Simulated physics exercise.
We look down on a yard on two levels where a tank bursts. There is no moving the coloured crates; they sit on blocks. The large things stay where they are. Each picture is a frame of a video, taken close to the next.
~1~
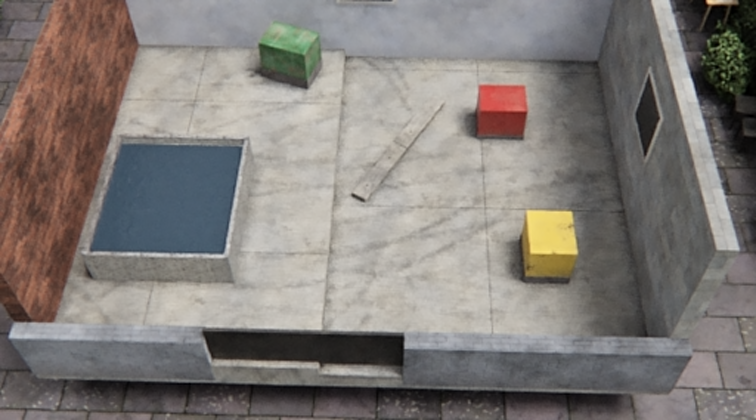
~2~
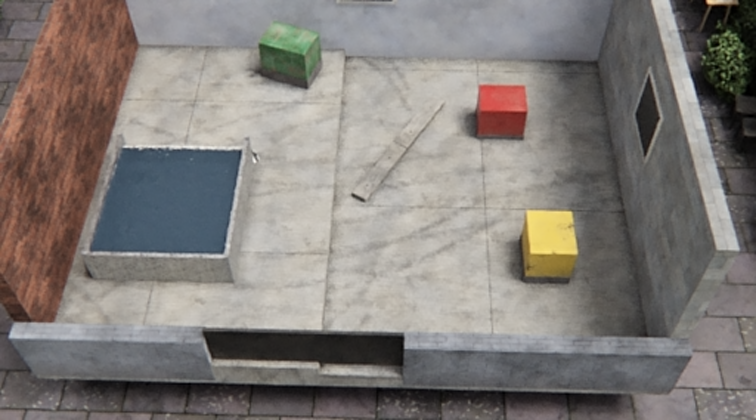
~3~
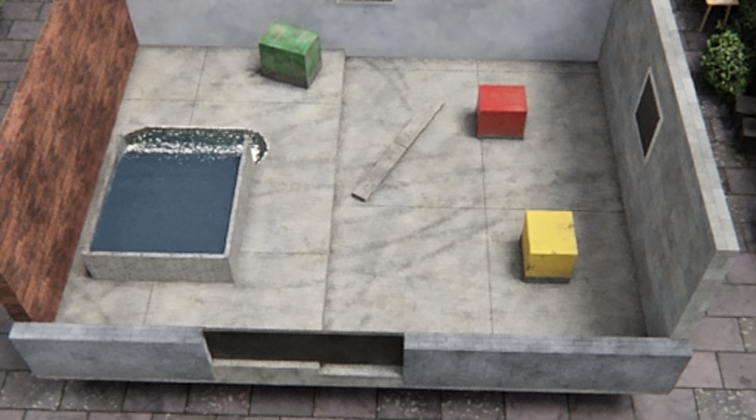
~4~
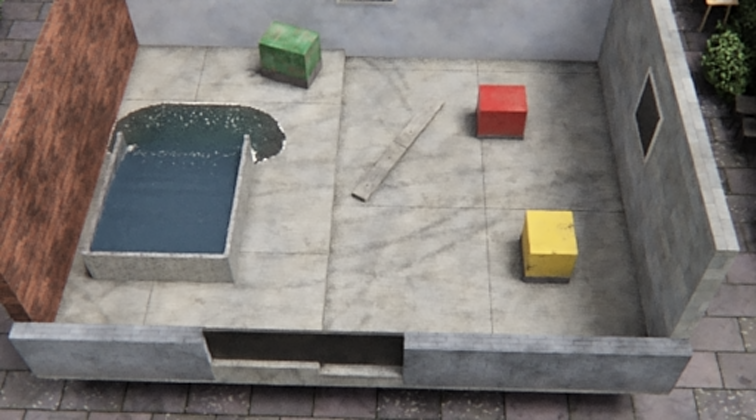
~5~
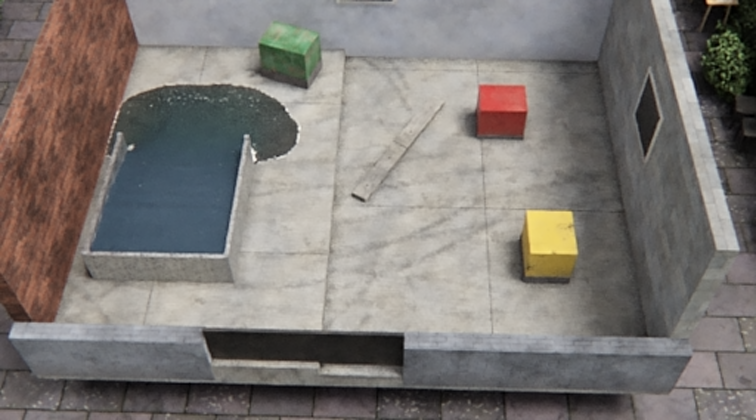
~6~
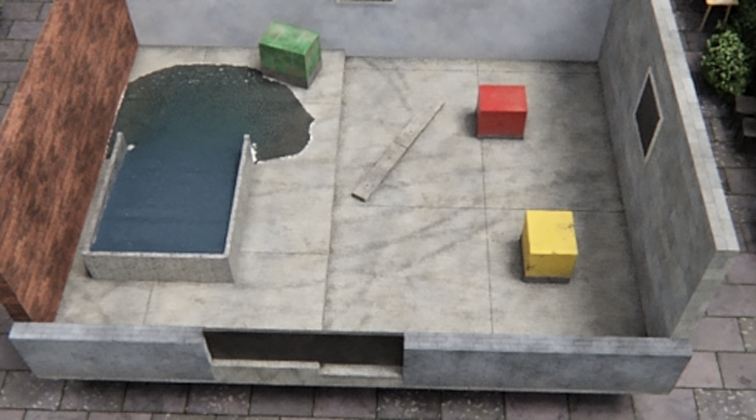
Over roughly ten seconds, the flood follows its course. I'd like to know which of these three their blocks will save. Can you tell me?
In order: Green crate: Wet. Red crate: Dry. Yellow crate: Dry.
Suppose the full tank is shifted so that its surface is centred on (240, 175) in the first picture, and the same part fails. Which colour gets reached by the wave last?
Last: The crate marked yellow.
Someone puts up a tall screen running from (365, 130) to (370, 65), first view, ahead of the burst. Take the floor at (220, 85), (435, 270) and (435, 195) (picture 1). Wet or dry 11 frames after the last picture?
The first point comes out inundated, the next unwetted, the last unwetted.
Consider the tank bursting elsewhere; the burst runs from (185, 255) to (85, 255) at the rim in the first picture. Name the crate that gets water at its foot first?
My pick is the yellow crate.
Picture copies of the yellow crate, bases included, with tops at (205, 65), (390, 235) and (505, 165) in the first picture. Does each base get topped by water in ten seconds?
In that order: Ends up wet, remains dry, is safe.
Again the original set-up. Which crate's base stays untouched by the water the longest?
The crate marked yellow comes last.
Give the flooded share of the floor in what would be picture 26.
Share estimate: About 30 per cent.
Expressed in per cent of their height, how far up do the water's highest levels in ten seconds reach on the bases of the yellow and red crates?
Some 40 and 40 % respectively.
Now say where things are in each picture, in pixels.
The first frame shows the water tank at (171, 196) is whole and still.
In the second frame, the front is at a hidden place, out from the gap on the water tank's far side.
In the third frame, water pours out on the water tank's far side and has run to a hidden place.
In the fourth frame, the front is at (119, 125), out from the gap on the water tank's far side.
In the fifth frame, water pours out on the water tank's far side and has run to (162, 89).
In the sixth frame, water pours out on the water tank's far side and has run to (238, 68).
A moment on, water covers 20 % of the floor; the green crate water round its plinth, the red crate not reached, the yellow crate not reached.
Next, water covers 25 % of the floor; the green crate water round its plinth, the red crate not reached, the yellow crate not reached.
Then, water covers 30 % of the floor; the green crate water round its plinth, the red crate not reached, the yellow crate not reached.
Later, water covers 60 % of the floor; the green crate water round its plinth, the red crate water round its plinth, the yellow crate not reached.
In the end, water covers 85 % of the floor; the green crate was topped, the red crate stayed above the water, the yellow crate stayed above the water.
